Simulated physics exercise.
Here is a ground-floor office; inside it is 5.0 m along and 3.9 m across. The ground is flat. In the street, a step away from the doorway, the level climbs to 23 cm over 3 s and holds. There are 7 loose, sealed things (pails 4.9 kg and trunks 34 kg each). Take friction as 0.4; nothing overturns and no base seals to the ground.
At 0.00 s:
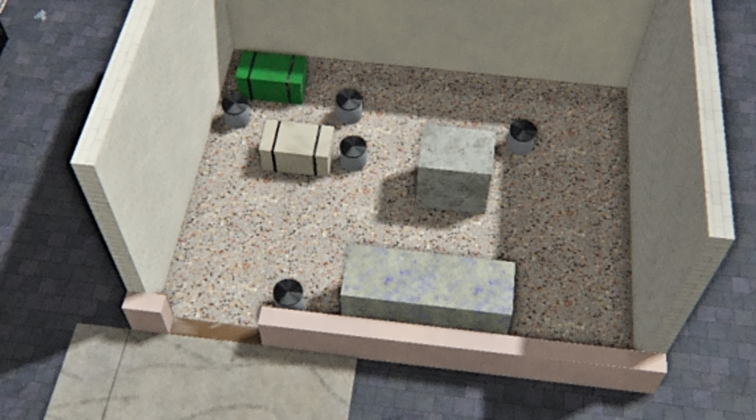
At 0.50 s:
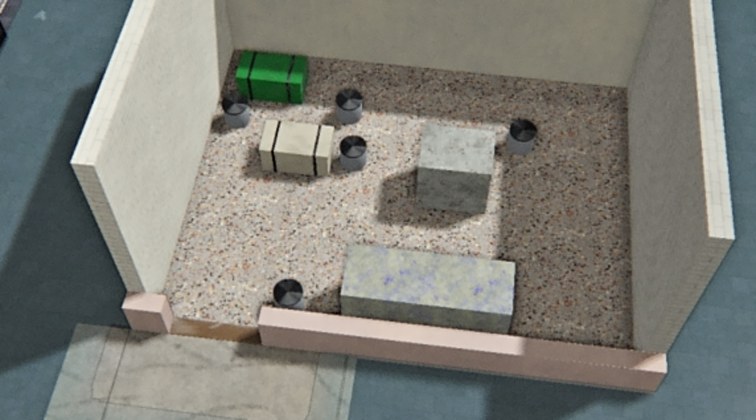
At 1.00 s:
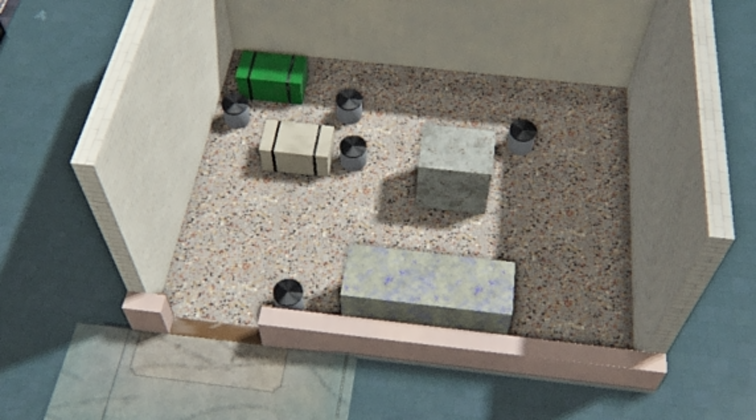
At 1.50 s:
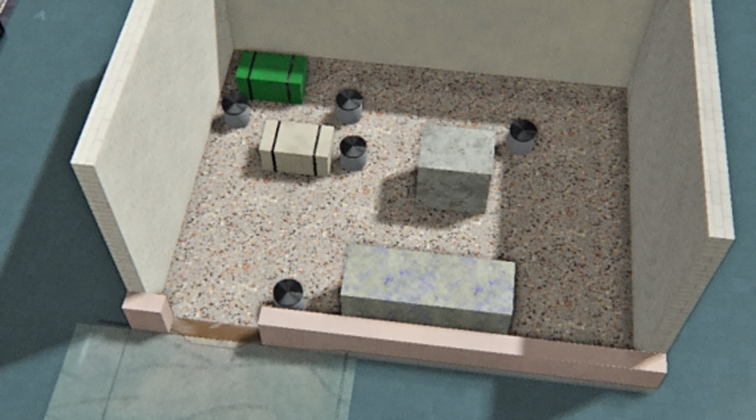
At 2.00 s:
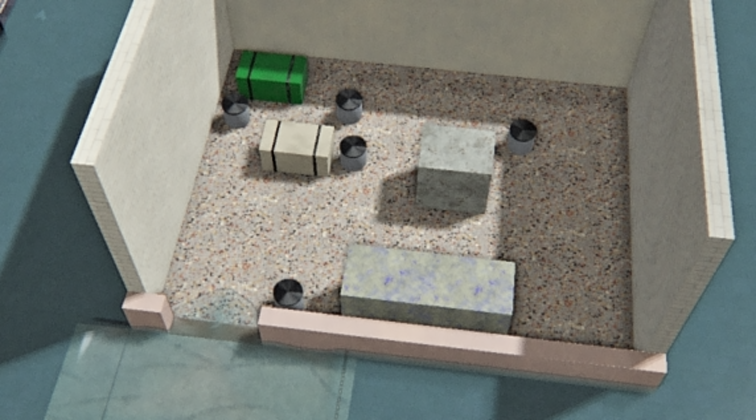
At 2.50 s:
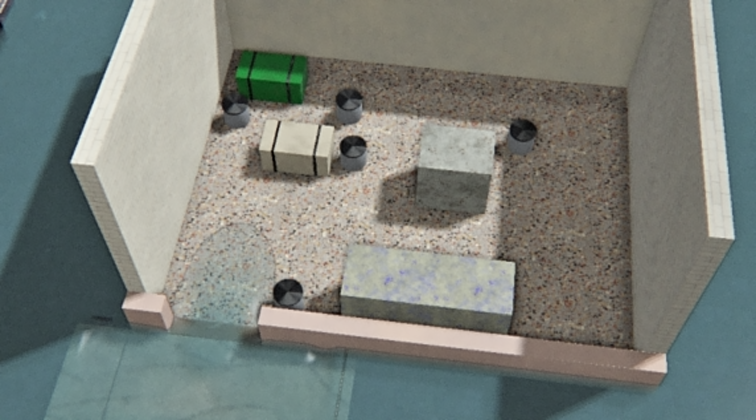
Walled room with trunks and pails standing still as water covers the street outside, then spreads in through the doorway.
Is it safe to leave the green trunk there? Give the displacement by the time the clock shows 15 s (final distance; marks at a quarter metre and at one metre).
The green trunk ends far away.
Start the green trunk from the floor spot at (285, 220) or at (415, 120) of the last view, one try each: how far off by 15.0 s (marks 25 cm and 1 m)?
In turn: It gets carried off; it ends far away.
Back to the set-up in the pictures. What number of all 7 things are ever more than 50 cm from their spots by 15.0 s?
6 of them.
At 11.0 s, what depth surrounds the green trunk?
Roughly 12 cm.
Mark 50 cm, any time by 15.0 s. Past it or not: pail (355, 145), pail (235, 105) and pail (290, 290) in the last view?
In that order: More, over, under.
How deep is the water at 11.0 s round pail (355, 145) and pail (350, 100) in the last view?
Roughly 8 and 16 cm.
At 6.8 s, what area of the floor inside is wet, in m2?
About 12 m2.
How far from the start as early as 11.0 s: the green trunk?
About 350 cm.
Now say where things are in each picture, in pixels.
In the first picture, the green trunk at (271, 67) rests on the ground; 0.0 m2 under water; 0 of 7 have shifted.
In the second picture, the green trunk at (271, 67) rests on the ground; water covers 0.0 m2; 0 of 7 have shifted.
In the third picture, the green trunk at (271, 67), on the bottom; water covers 0.0 m2; 0 of 7 have shifted.
In the fourth picture, the green trunk at (271, 67), on the bottom; water covers 0.0 m2; 0 of 7 have shifted.
In the fifth picture, the green trunk at (271, 67) rests on the ground; 0.2 m2 under water; 0 of 7 have shifted.
In the sixth picture, the green trunk at (271, 67) rests on the ground; 1.0 m2 under water; 0 of 7 have shifted.
After 3.5 s the green trunk is near (271, 67), 0.0 m from its start, aground; 0 afloat.
After 6.8 s the green trunk is near (353, 52), 1.0 m from its start, aground; 2 afloat.
After 11.0 s the green trunk is near (576, 99), 3.7 m from its start, afloat; 5 afloat.
After 15.0 s the green trunk is near (530, 208), 3.6 m from its start, afloat; 7 afloat.
